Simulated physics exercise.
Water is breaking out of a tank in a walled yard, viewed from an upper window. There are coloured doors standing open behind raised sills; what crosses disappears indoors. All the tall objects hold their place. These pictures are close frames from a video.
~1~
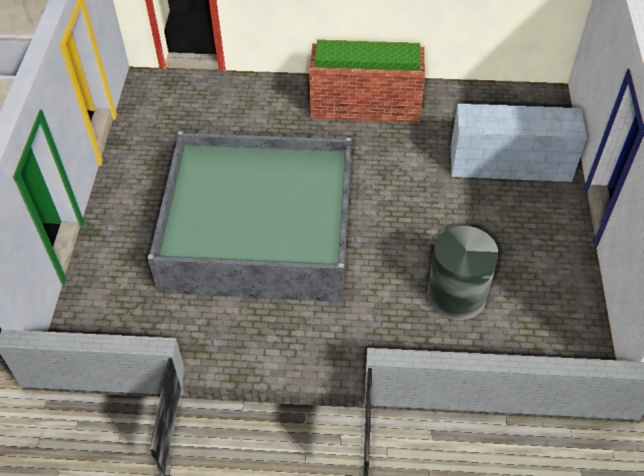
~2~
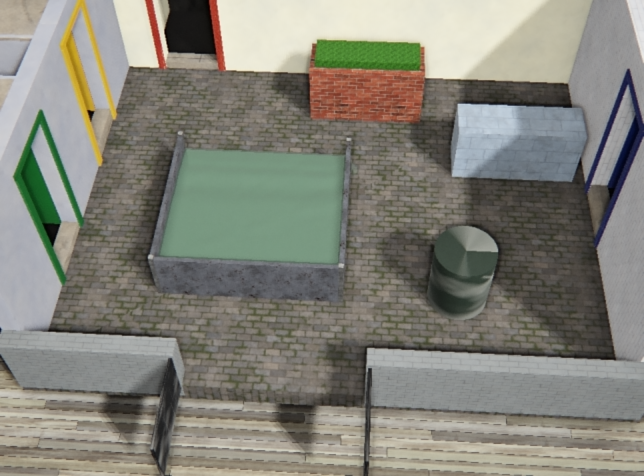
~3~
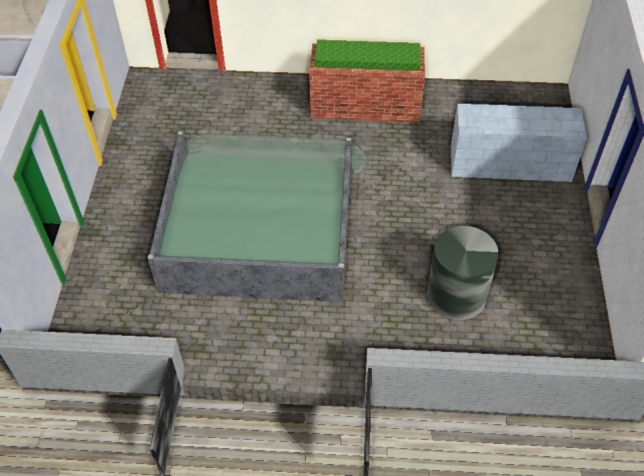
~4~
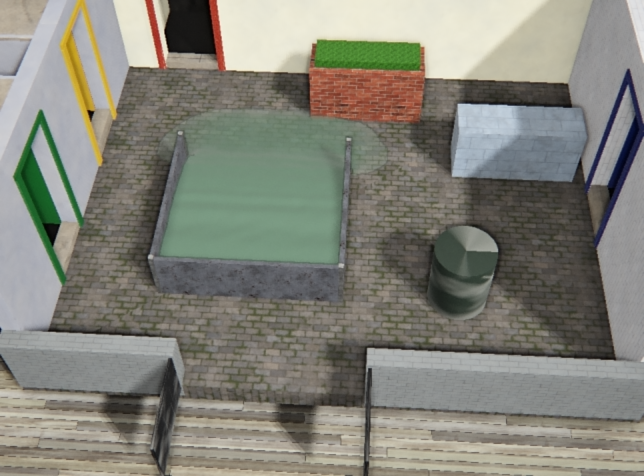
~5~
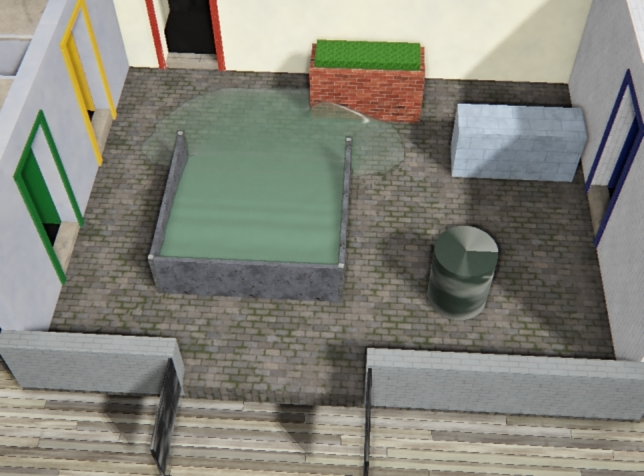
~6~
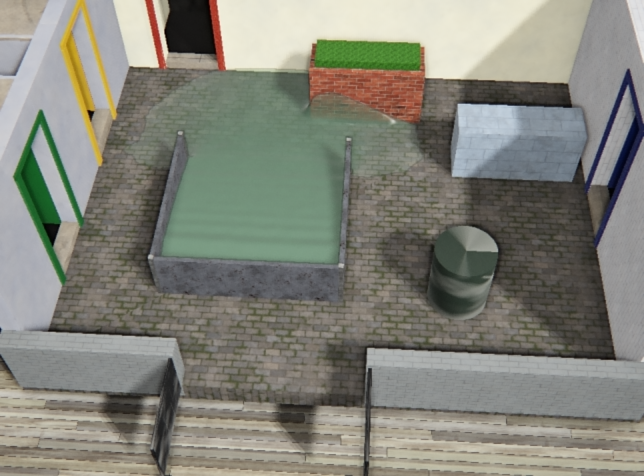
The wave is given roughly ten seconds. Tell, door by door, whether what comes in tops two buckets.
As I see it, the red door exceeds the allowance there; the yellow door keeps inside the allowance there; the green door keeps inside the allowance there; the blue door keeps inside the allowance there.
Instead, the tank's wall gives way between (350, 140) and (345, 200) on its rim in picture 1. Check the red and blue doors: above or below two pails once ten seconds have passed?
Looks like the red door doesn't reach it but the blue door tops the limit.
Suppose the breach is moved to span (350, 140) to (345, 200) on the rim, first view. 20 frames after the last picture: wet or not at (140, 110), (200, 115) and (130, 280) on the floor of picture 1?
So: Spared, then spared, then spared.
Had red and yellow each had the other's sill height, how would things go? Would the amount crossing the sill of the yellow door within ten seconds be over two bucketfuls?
My answer: Yellow door breaks the limit.
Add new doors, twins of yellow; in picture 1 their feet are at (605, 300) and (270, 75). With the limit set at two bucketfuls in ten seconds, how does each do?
In turn, the first comes in lower and the second comes in higher.
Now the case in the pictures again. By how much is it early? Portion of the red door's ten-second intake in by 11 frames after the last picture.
Estimate: Roughly 35 %.
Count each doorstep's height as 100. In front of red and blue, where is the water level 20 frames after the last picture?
The first is near 200 per cent, the second near 20 per cent.
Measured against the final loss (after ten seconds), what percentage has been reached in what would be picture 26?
Near 35 %.
A moment on, water covers 30 % of the floor; the red door under two buckets in, the yellow door wet at the sill, nothing in, the green door not reached, the blue door not reached.
Next, water covers 40 % of the floor; the red door over two buckets in, the yellow door wet at the sill, nothing in, the green door not reached, the blue door not reached.
Then, water covers 65 % of the floor; the red door far over two buckets in, the yellow door wet at the sill, nothing in, the green door wet at the sill, nothing in, the blue door wet at the sill, nothing in.
Later, water covers 90 % of the floor; the red door far over two buckets in, the yellow door wet at the sill, nothing in, the green door wet at the sill, nothing in, the blue door wet at the sill, nothing in.
In the end, water covers 95 % of the floor; the red door far over two buckets in, the yellow door wet at the sill, nothing in, the green door wet at the sill, nothing in, the blue door wet at the sill, nothing in.
